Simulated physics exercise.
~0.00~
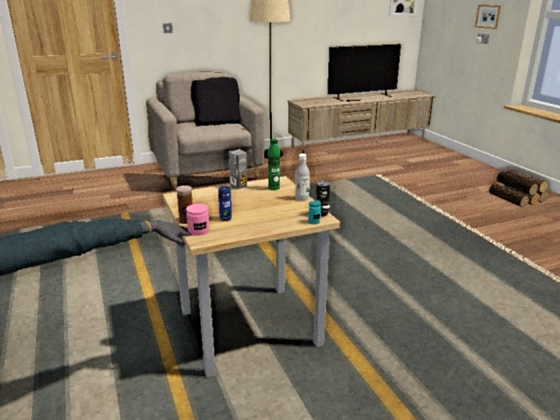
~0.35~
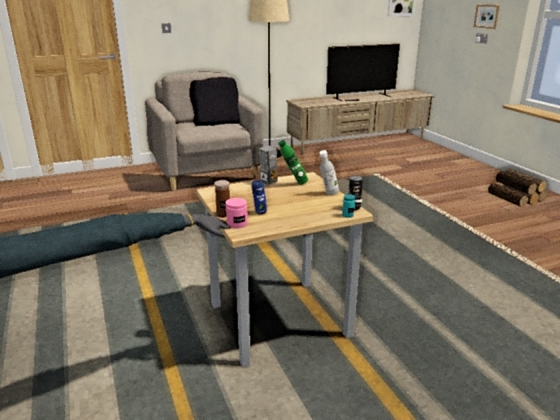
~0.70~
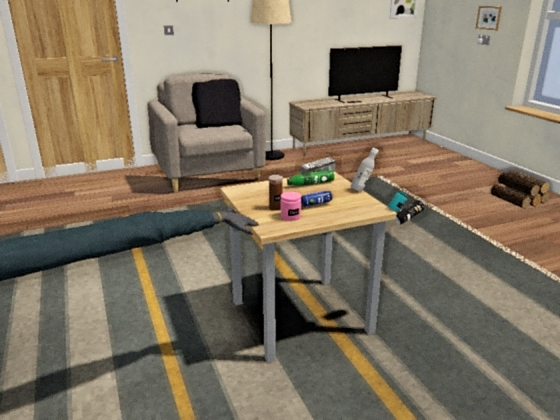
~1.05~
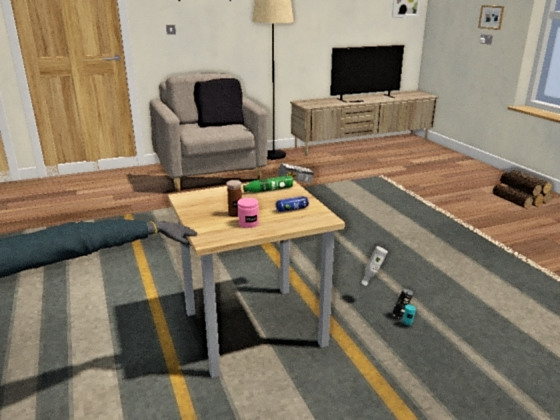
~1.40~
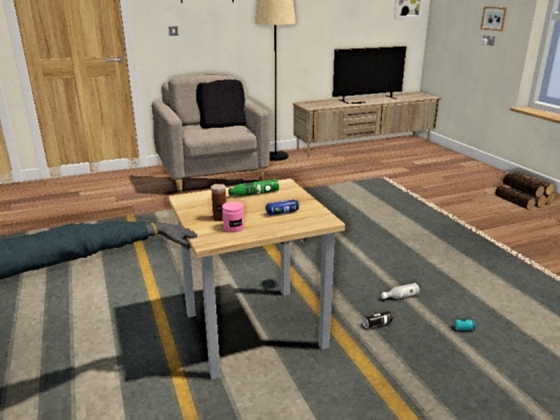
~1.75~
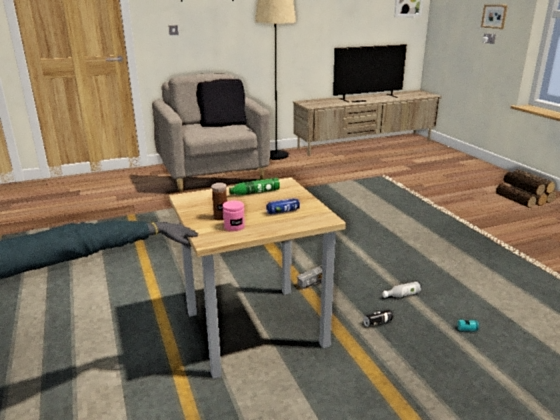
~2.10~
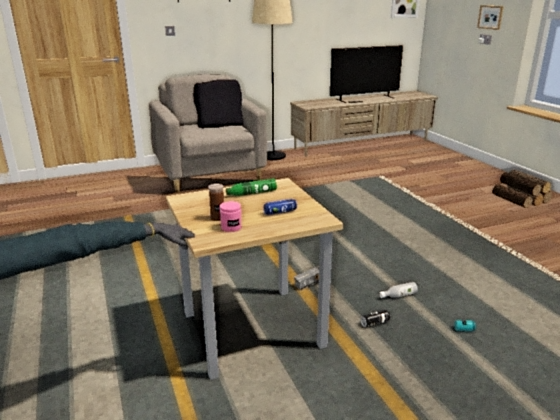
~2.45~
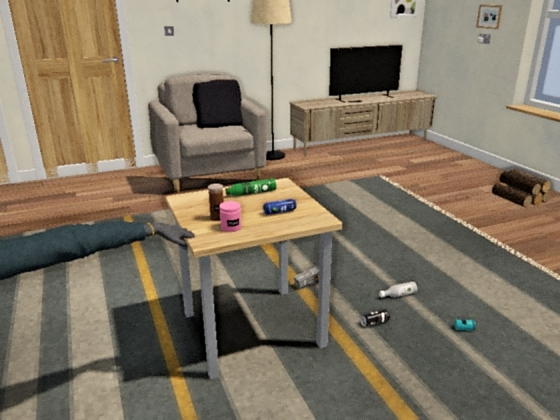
A small wooden table crowded with bottles, cans and jars slides right across a striped rug, then jerks back left, in a living room viewed from slightly above. A dark green sleeve-like arm reaches in from the left to the table's edge, with a grey armchair and television behind. As the table moves right, the green bottle tips, then the blue and grey containers topple. The turquoise and black containers drop off the right side, followed by the white bottle, and later the grey one. The green bottle and blue can lie beside the upright brown and pink jars, while four items rest on the rug.
